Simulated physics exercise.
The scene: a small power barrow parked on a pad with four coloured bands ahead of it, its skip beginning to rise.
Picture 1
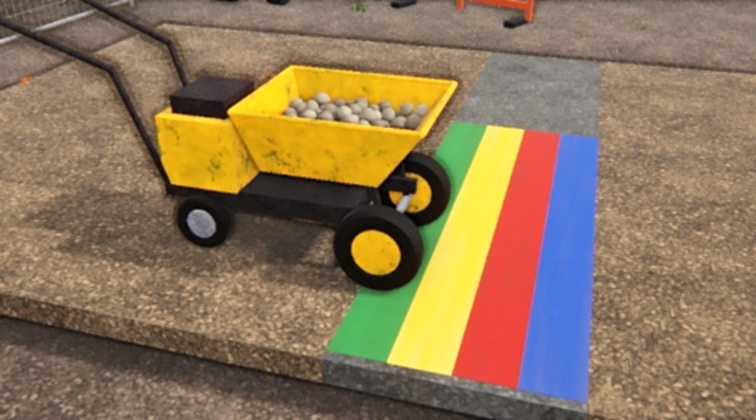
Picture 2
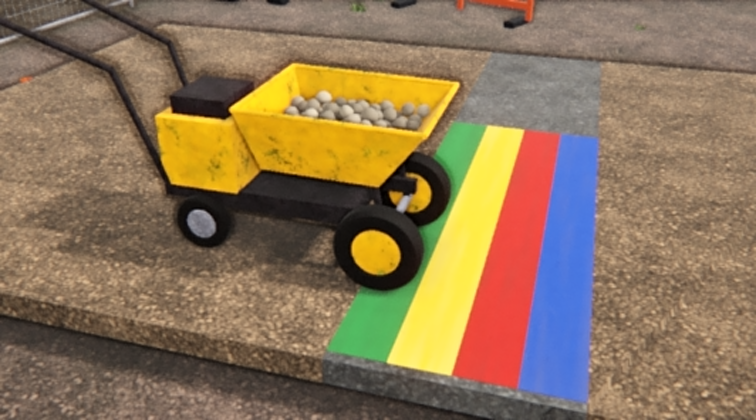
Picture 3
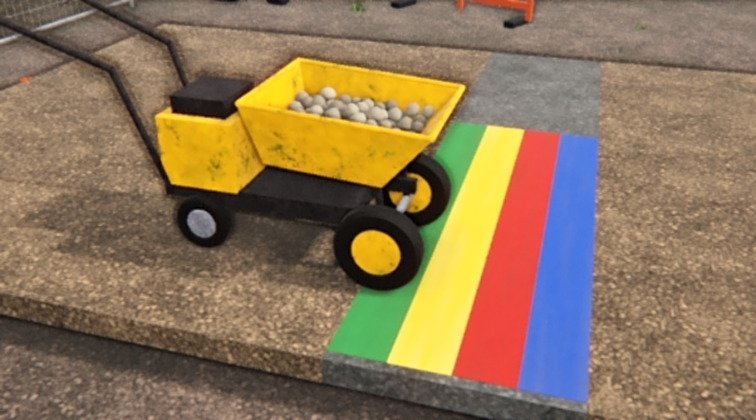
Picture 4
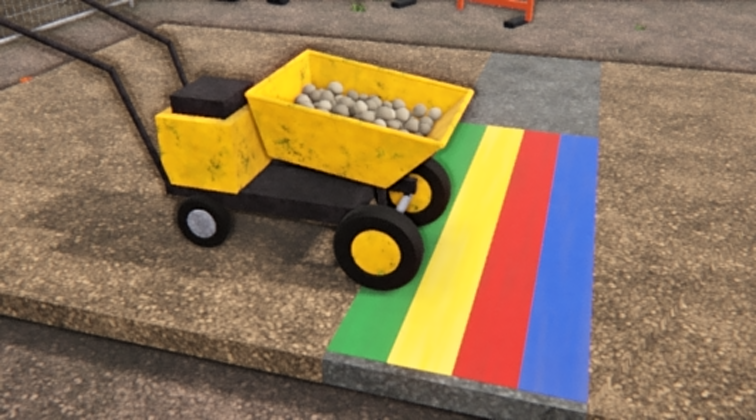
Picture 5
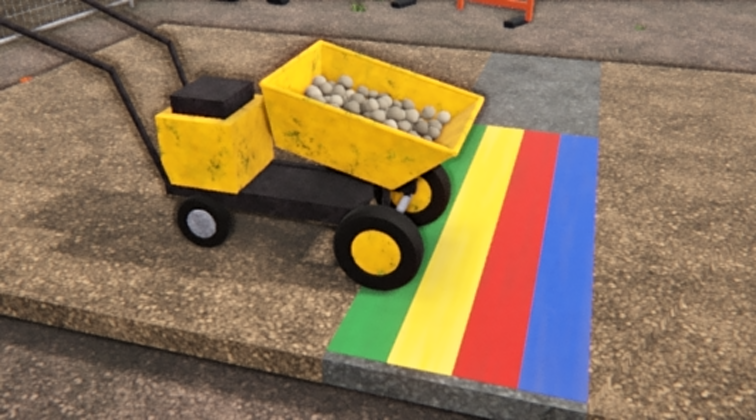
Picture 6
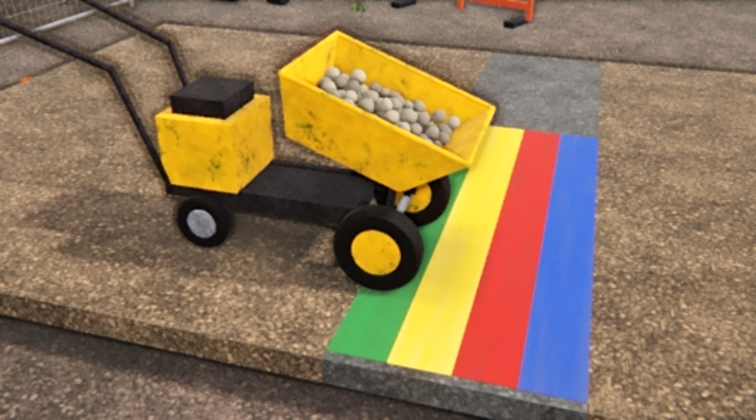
A yellow power barrow stood still beside green, yellow, red and blue strips while its skip, loaded with rounded grey pebbles, slowly rose at the back and tilted forward to the right.
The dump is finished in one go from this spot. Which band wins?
The blue strip carries the most.
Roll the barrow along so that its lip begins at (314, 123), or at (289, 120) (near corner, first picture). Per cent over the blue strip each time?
First some 10, then 10 per cent.
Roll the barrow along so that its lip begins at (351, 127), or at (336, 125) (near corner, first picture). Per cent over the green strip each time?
About 0 and 0 per cent.
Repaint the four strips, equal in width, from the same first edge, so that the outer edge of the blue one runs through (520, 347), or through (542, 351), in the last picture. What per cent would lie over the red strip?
Near 0 % and 0 %.
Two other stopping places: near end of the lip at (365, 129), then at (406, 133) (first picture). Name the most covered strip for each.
At the first place the red one, at the second the blue one.
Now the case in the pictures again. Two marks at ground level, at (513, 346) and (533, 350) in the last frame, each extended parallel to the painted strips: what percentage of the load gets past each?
Roughly 80 per cent, and 70 per cent.
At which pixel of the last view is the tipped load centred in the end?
Near (575, 275).
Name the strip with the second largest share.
The runner-up: The red one.
Just after the last frame, skip tipped steeply; every one in the skip.
A moment on, skip tipped right over; roughly two thirds in the skip; about a tenth over the red strip; roughly a quarter over the blue strip; just a few off the paint.
Further on, skip tipped right over; about a tenth in the skip; about a tenth over the red strip; roughly half over the blue strip; roughly a quarter off the paint.
When it is over, skip tipped right over; about a tenth in the skip; not one over the green strip; not one over the yellow strip; about a tenth over the red strip; roughly half over the blue strip; roughly a quarter off the paint.
